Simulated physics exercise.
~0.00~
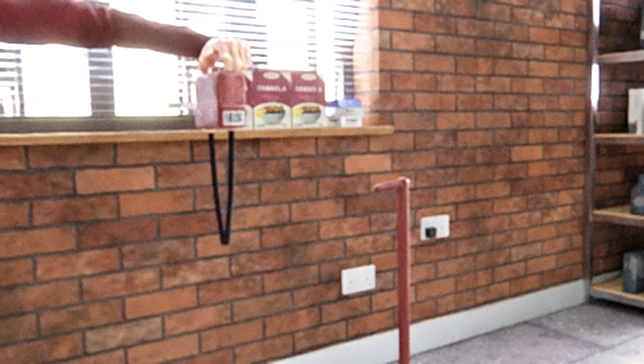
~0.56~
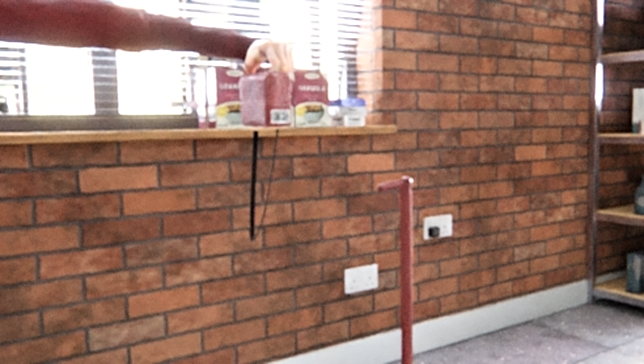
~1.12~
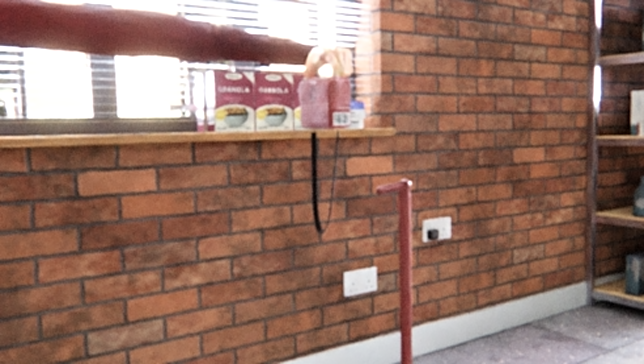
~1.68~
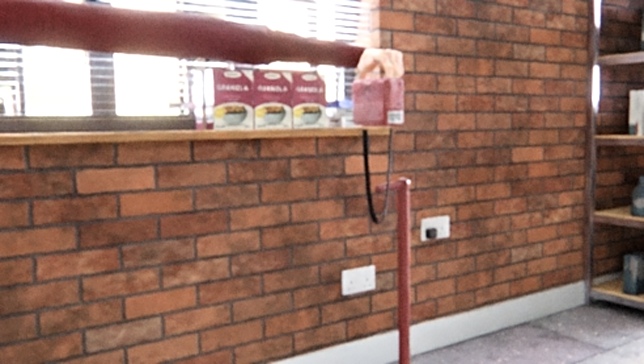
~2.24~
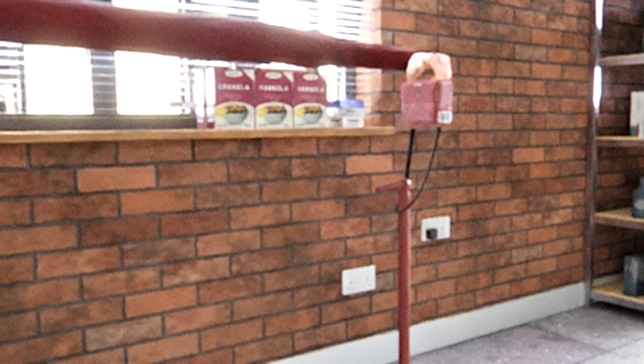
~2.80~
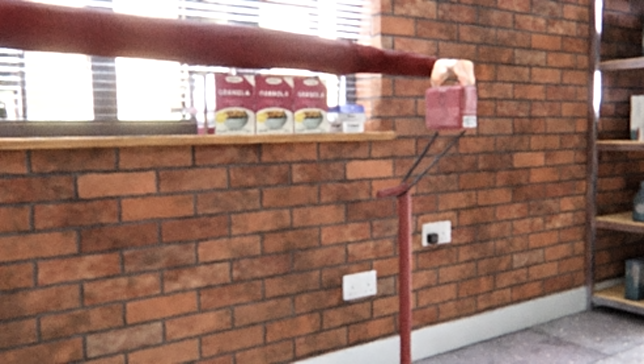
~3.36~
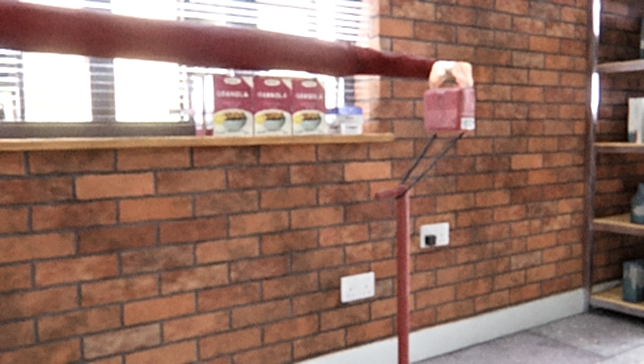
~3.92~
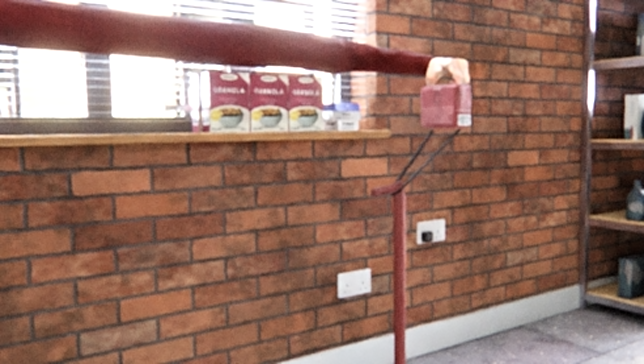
The video shows a hand carrying a red pouch with a dangling dark loop rightward along a windowsill lined with boxes, before a brick wall. The pouch passes over a hooked red post, where the loop catches and pulls tight, and the hand stops just beyond it.
